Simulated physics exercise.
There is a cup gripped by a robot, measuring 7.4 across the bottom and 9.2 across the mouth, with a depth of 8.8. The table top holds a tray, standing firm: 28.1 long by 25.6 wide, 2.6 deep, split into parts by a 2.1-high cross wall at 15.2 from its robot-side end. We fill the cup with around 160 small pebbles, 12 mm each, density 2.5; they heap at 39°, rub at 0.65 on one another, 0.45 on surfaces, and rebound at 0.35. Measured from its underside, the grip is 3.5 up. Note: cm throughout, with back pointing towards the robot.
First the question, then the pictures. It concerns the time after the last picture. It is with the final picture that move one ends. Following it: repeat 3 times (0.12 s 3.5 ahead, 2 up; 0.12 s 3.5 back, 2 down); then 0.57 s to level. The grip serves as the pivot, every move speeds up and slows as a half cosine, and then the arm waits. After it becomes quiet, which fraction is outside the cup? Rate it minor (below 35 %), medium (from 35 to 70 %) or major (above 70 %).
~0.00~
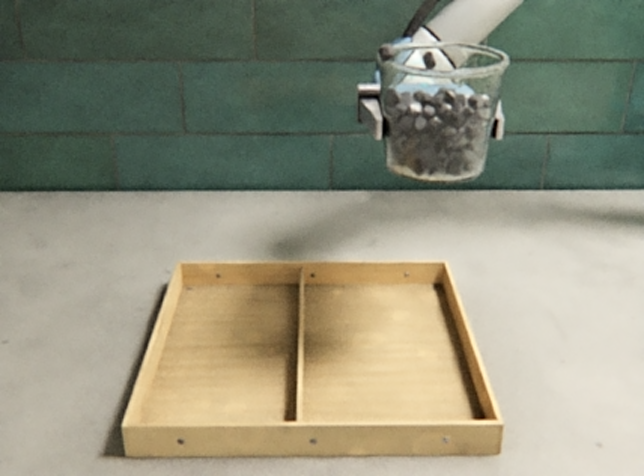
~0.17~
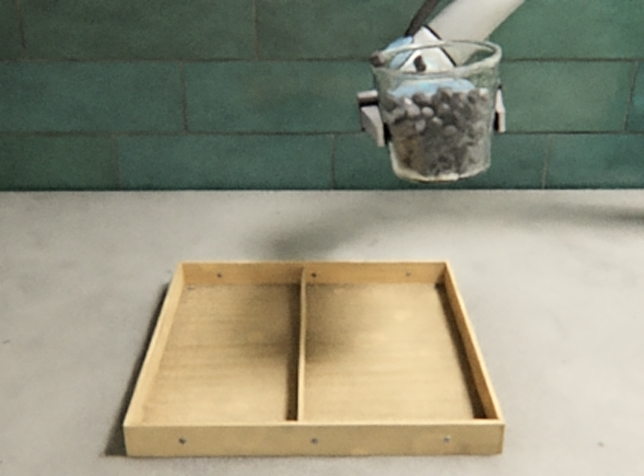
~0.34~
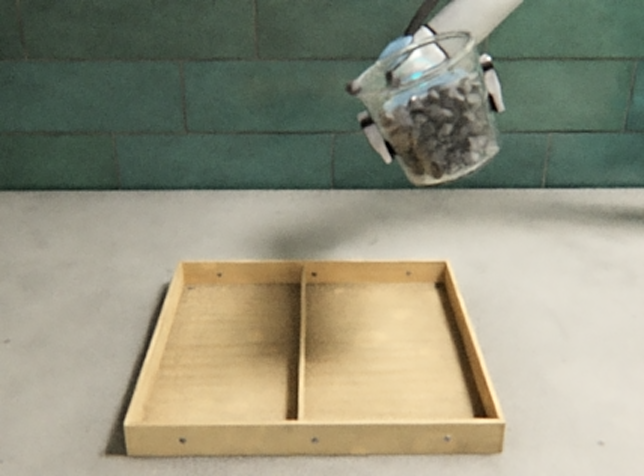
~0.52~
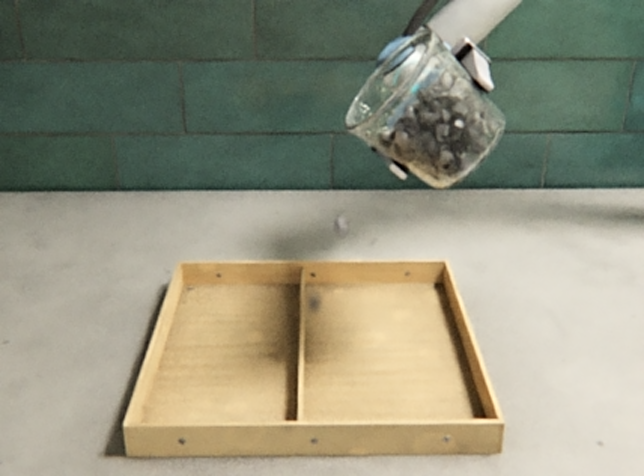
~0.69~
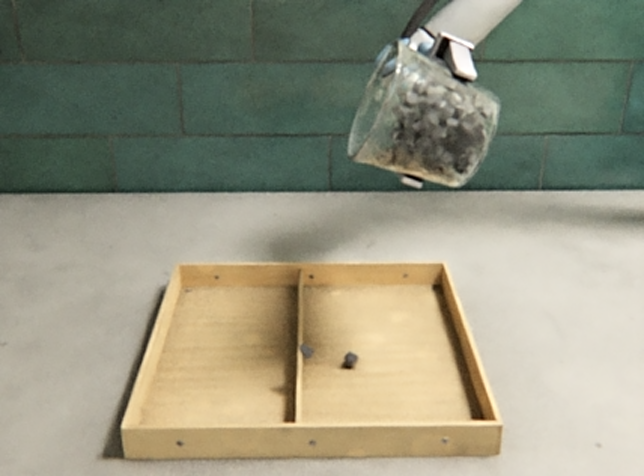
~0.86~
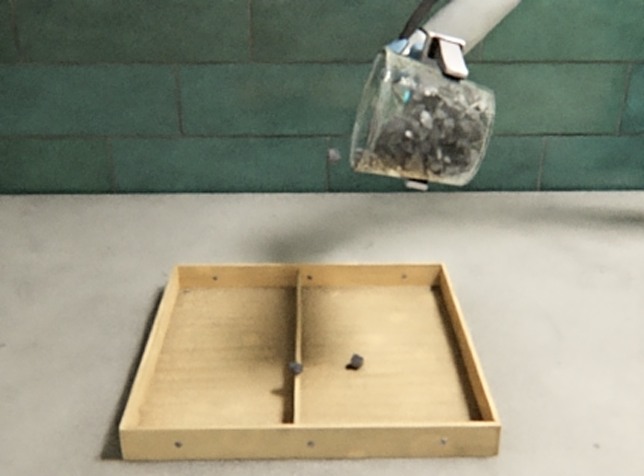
Rated: Major.
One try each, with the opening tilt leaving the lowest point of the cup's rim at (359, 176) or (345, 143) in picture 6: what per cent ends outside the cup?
Estimates in order: 100 % and 45 %.
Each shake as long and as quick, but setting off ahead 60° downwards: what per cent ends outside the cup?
Result: Approx. 5 %.
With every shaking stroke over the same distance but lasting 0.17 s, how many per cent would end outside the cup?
That change gives some 35 percent.
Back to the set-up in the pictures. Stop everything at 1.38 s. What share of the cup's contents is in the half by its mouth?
Some 65 percent is in that half.
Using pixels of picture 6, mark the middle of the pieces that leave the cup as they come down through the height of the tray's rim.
Around (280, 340).
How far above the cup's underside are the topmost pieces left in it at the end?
Roughly 4.5 cm.
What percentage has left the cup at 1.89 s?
Close to 80 per cent of the load is out.
After 1.38 s, tilted 75° forward, highest piece 23 above the table; 55 in the cup, 55 in the far-side part, 17 in the robot-side part, 37 in flight or on a rim.
After 1.89 s, tilted 32° forward, highest piece 25 above the table; 90 in the far-side part, 40 in the robot-side part, 34 in the cup.
After 2.35 s, level, highest piece 24 above the table; 90 in the far-side part, 40 in the robot-side part, 34 in the cup.
After 3.40 s, level, highest piece 24 above the table; 90 in the far-side part, 40 in the robot-side part, 34 in the cup.
At rest, 90 in the far-side part, 40 in the robot-side part, 34 in the cup. That is 79 % outside the cup.
